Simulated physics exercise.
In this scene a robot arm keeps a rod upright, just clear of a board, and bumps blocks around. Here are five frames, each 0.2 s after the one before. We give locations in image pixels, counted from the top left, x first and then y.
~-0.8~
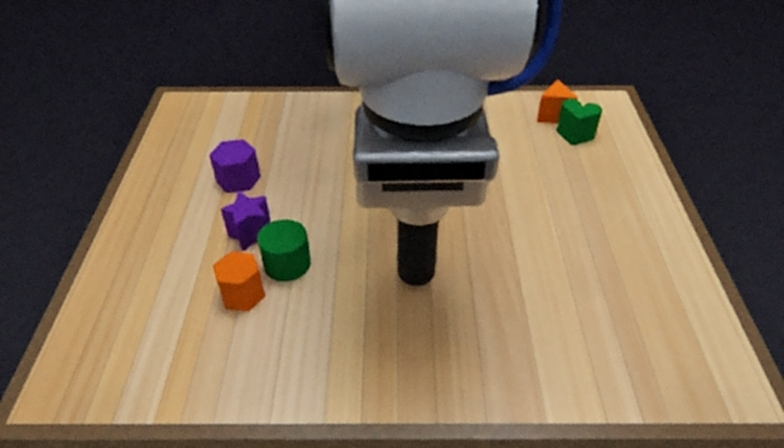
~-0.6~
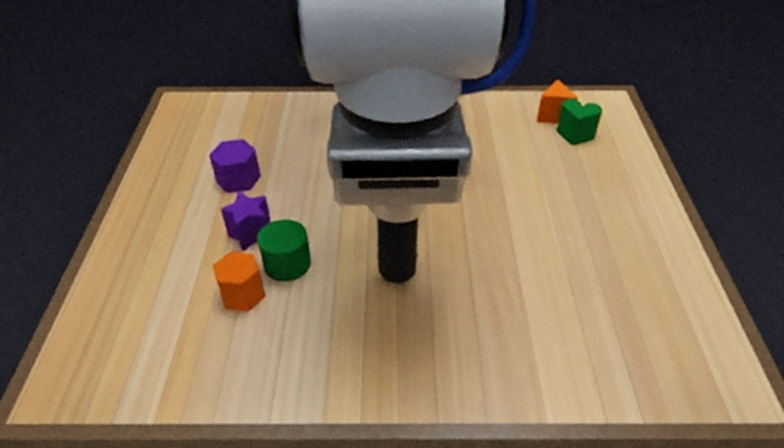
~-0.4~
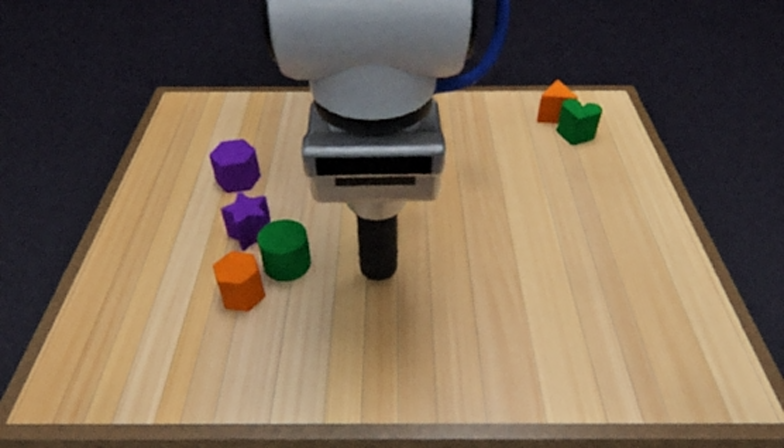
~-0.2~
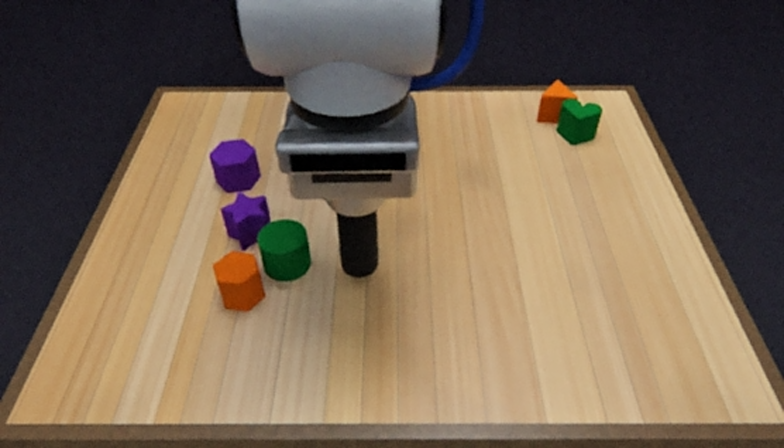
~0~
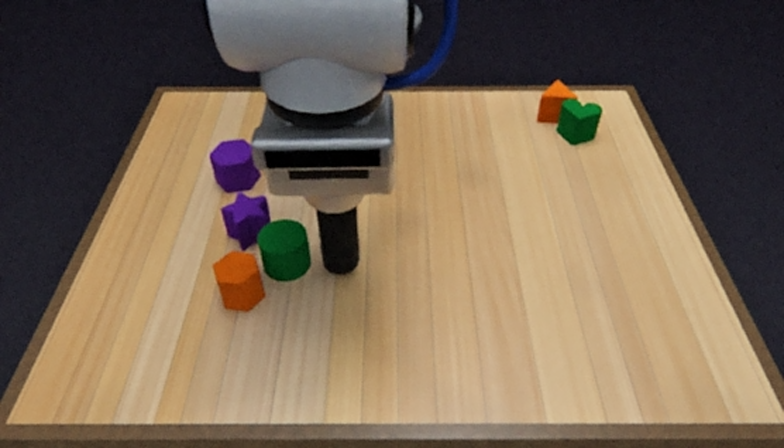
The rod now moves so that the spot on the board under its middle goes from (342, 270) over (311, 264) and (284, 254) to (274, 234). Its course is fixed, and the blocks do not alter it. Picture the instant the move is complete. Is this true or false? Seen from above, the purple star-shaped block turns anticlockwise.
False.
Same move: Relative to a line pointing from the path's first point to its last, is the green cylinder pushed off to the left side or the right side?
My answer: Left.
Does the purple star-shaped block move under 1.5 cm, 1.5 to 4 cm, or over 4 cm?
That block covers short of 1.5 cm.
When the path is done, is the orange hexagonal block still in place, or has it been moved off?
It keeps its spot.
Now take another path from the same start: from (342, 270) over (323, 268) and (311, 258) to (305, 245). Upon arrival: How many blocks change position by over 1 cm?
Displaced: One.
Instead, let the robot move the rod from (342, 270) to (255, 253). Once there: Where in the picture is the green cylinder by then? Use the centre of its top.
I'd place it at (203, 233), taking the centre of its top.
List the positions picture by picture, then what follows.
In the first frame, rod tip (416, 273); block tops, orange hexagonal block (236, 267); purple star-shaped block (245, 206); green cylinder (282, 235).
In the second frame, rod (397, 270); blocks unchanged.
In the third frame, rod (379, 268); blocks unchanged.
In the fourth frame, rod (360, 265); blocks unchanged.
In the fifth frame, rod (341, 262); orange hexagonal block (236, 267); purple star-shaped block (245, 206); green cylinder (282, 235).
The first path, step by step. Halfway along, rod (294, 252); purple star-shaped block (242, 204); green cylinder (247, 232).
At the end, rod (273, 226); orange hexagonal block in place; purple star-shaped block (237, 200), turned 20° clockwise; green cylinder (229, 230).
